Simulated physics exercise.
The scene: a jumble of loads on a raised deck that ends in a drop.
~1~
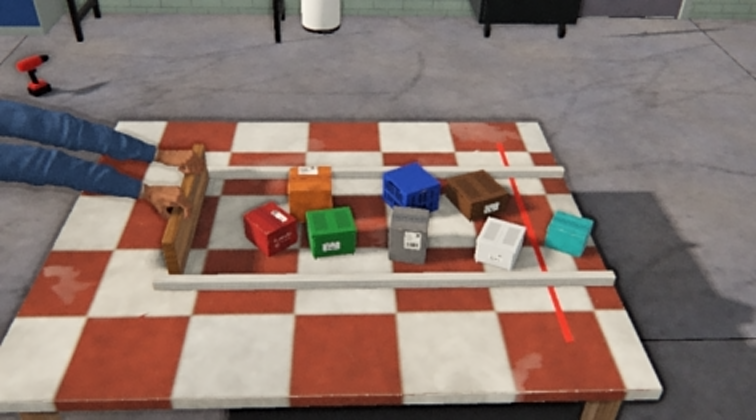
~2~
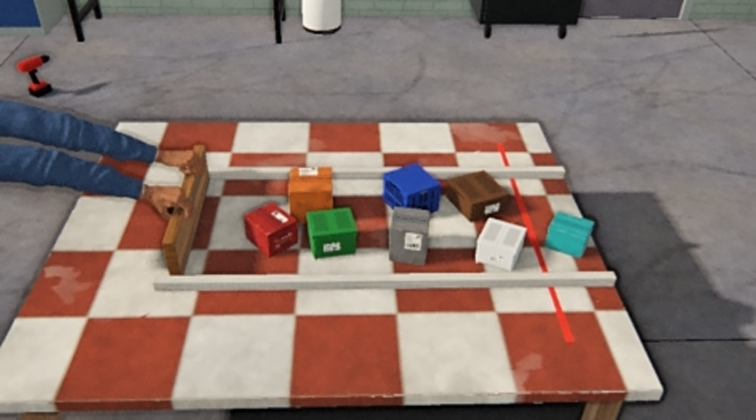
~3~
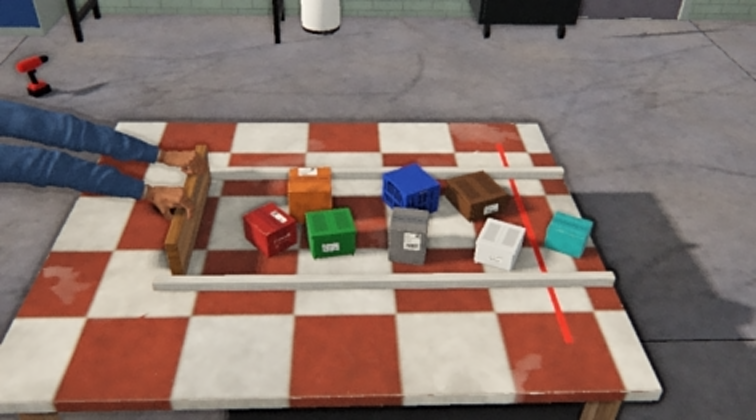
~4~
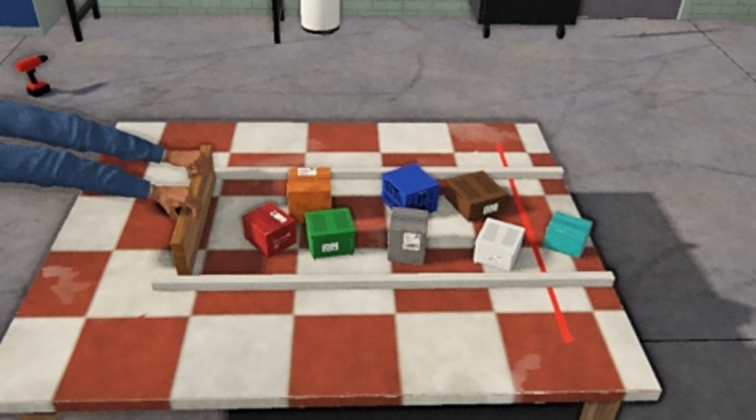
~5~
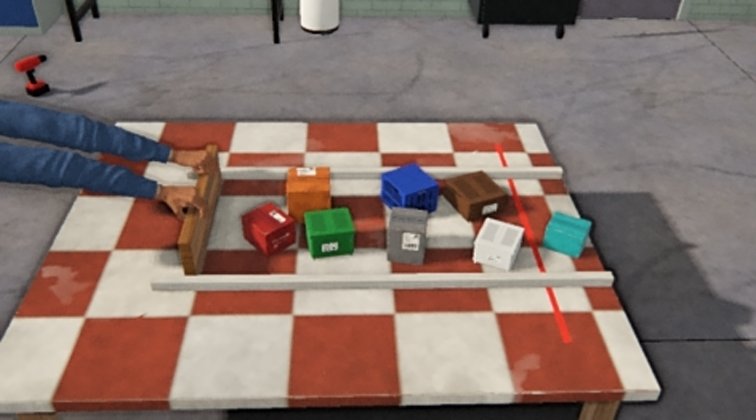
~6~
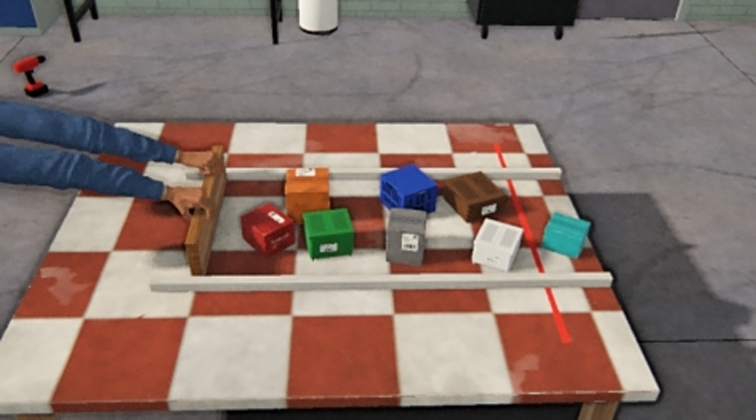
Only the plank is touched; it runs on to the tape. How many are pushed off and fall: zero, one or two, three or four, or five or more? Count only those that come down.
The number that fall off is five or more.
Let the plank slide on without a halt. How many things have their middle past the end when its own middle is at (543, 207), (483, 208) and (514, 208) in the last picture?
It would be 6, 3 and 4.
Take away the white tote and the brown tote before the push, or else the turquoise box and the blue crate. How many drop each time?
First 3, then 3.
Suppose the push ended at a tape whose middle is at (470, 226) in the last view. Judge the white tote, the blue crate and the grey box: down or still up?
The white tote tumbles off, the blue crate stays on, the grey box stays on.
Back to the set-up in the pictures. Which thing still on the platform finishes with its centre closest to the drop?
That is the green tote.
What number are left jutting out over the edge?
That would be 1.
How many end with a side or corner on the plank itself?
In contact: 2.
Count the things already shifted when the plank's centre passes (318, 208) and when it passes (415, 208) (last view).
The counts are 4 and 8.
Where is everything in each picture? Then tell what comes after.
In the first picture, turquoise box (568, 234); white tote (500, 244); brown tote (476, 195); plank (188, 208); tape (528, 224).
In the second picture, white tote (501, 245); plank (189, 208).
In the third picture, brown tote (476, 196); blue crate (410, 192).
In the fourth picture, turquoise box (568, 235); orange parcel (310, 195).
In the fifth picture, white tote (498, 245); grey box (407, 236).
In the sixth picture, turquoise box (566, 235); white tote (497, 246); brown tote (474, 197); plank (209, 209); tape (525, 226).
Early on, none off yet; turquoise box at rest near (566, 235); white tote at rest near (497, 246); brown tote at rest near (474, 197).
A while later, none off yet; turquoise box travelled about its own width near (598, 232); white tote travelled about its own width near (560, 242); brown tote travelled about its own width near (521, 199).
Finally, the number that fall off is five or more; lost, grey box, blue crate, brown tote, white tote and turquoise box.
